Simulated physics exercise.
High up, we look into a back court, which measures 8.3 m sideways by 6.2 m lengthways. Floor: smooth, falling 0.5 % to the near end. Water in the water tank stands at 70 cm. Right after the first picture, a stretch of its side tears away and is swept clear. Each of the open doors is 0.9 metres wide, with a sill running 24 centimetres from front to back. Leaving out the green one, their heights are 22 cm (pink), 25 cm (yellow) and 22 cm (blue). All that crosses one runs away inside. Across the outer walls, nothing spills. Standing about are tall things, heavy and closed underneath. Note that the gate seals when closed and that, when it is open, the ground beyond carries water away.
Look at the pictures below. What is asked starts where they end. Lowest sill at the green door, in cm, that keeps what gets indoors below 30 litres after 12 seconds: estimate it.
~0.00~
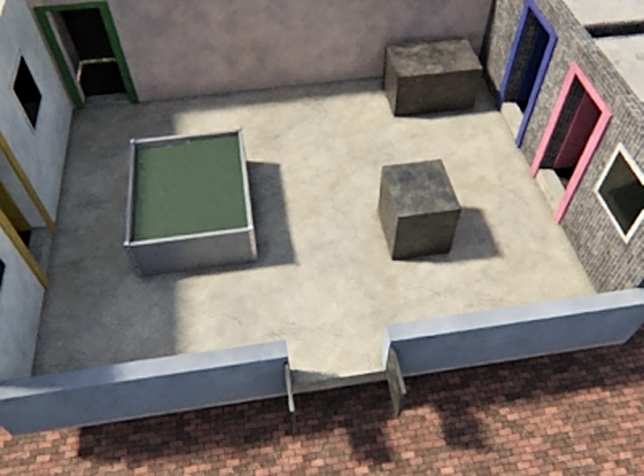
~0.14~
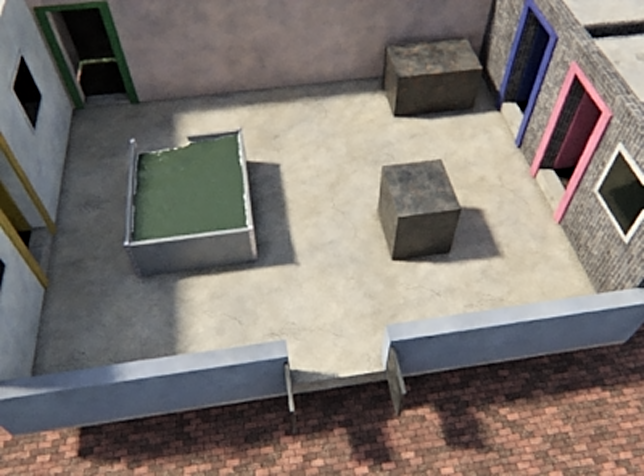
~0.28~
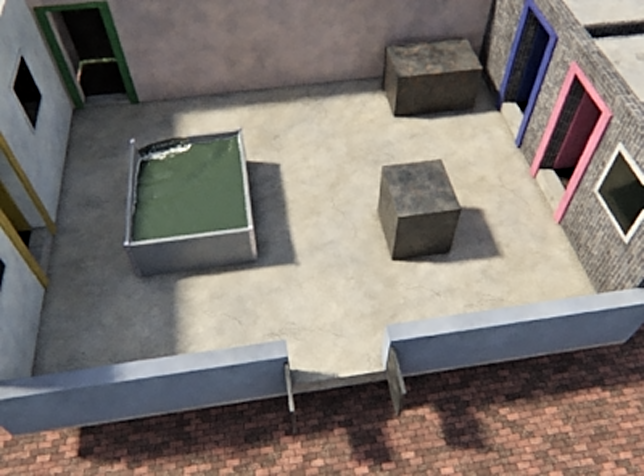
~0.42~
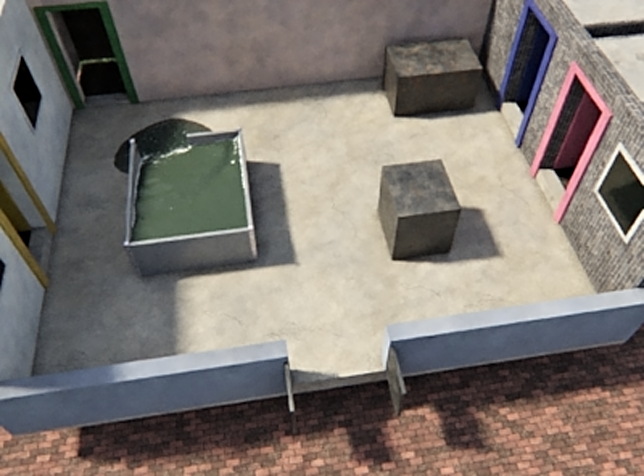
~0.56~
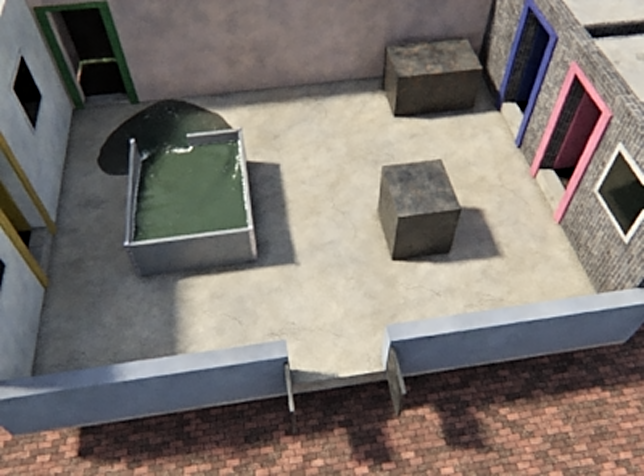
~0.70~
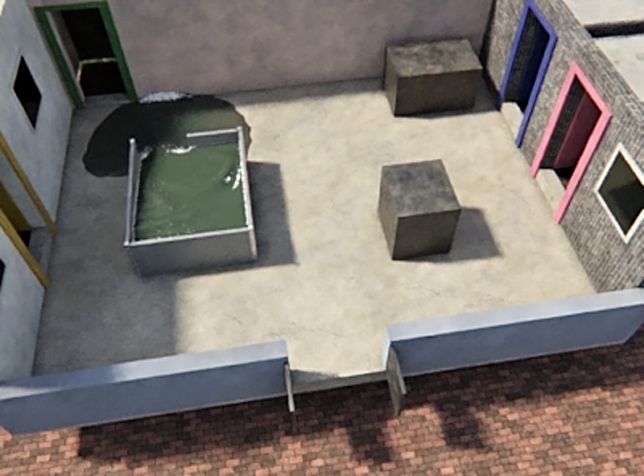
My estimate is 25 cm.
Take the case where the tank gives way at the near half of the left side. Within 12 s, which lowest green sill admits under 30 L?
About 12.5 cm.
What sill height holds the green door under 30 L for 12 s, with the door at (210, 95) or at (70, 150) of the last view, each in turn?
In turn: About 21 cm, about 16 cm.
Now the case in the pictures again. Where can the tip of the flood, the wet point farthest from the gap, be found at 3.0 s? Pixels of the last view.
Roughly at (436, 72) in the last view.
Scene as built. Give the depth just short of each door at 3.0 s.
Pink door 0 cm, green door 22 cm, yellow door 0 cm, blue door 0 cm.
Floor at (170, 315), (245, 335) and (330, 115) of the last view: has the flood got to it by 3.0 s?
So the three spots come out spared, spared, swamped, in that order.
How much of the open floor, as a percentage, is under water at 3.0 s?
Around 25 per cent of the free floor.
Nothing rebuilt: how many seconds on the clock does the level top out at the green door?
It peaks around 1.8 s.
After 1.4 s water covers 15 % of the floor, deepest (38 cm) near (73, 111); 21 cm at the green door, 19 litres in over its 8 cm sill.
After 3.0 s water covers 25 % of the floor, deepest (27 cm) near (73, 111); 22 cm at the green door, 179 litres in over its 8 cm sill.
After 12.0 s water covers 95 % of the floor, deepest (8 cm) near (407, 350); 7 cm at the green door, 366 litres in over its 8 cm sill.
At the green door as built, the water arrived by 0.9 s and peaked near 26 cm at 1.8 s.
Run again over the same 12 s with other heights there, 54 litres in over 21.5 cm, 10 litres over 29.5 cm. The limit of 30 litres is kept from about 25 cm up.
